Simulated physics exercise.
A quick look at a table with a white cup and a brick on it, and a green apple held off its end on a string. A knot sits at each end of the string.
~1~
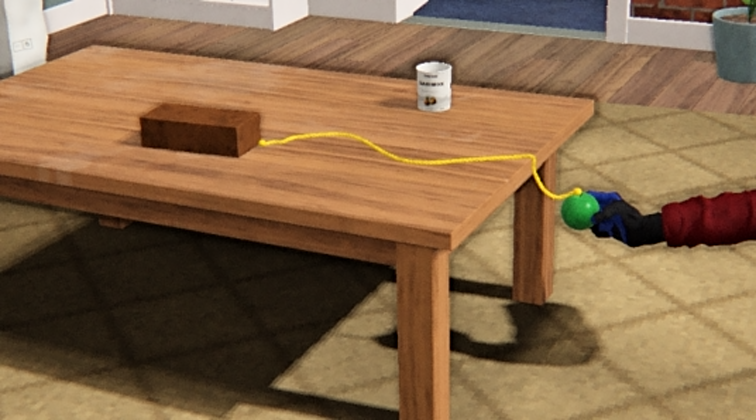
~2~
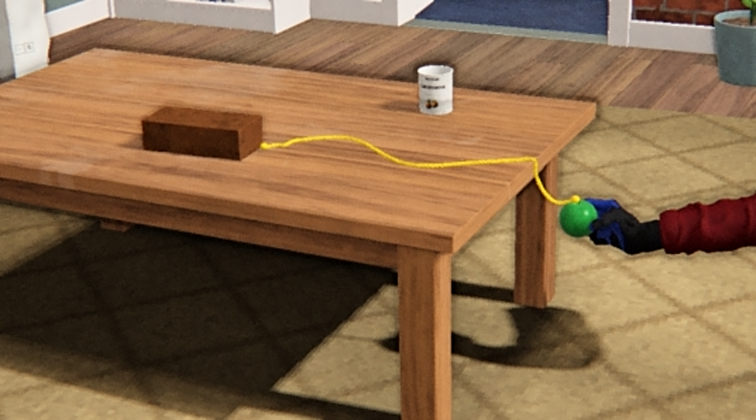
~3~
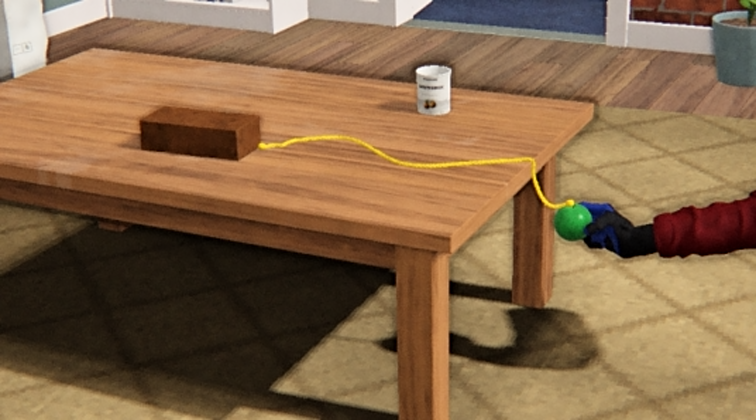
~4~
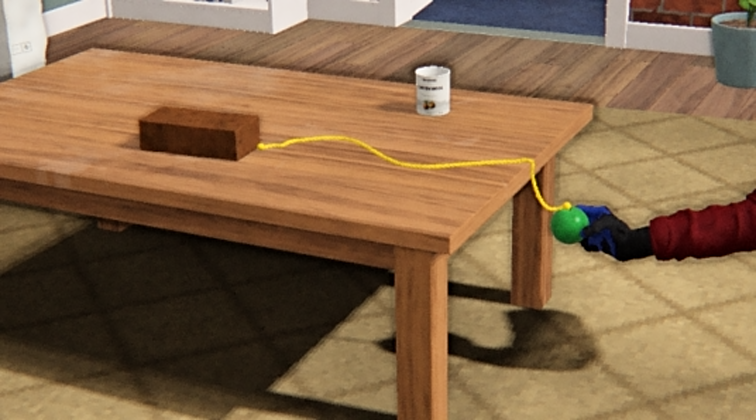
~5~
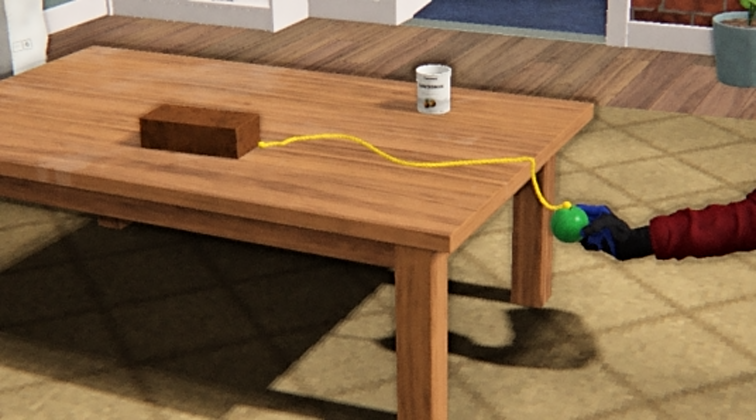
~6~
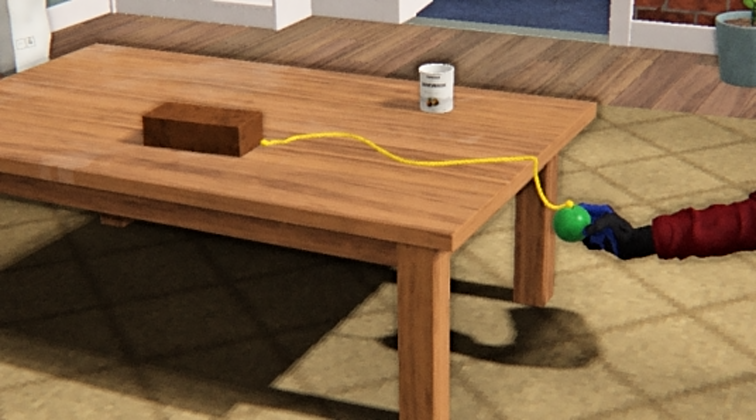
A gloved hand holding a green ball on a yellow string shifts slightly down beside the table.
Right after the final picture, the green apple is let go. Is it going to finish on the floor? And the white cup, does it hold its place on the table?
The green apple ends up hanging; the white cup stays where it is.
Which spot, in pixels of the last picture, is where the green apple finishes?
Middle: (461, 308).
Then, 0.42 s later than the last view, apple above the floor near (493, 276); brick as before; cup as before.
Then, 1.02 s later than the last view, apple above the floor near (564, 321); brick as before; cup as before.
Then, 1.92 s later than the last view, apple above the floor near (535, 333); brick as before; cup as before.
Finally, apple above the floor near (461, 308); brick as before; cup as before. The green apple swings from the edge and the white cup stays on top.
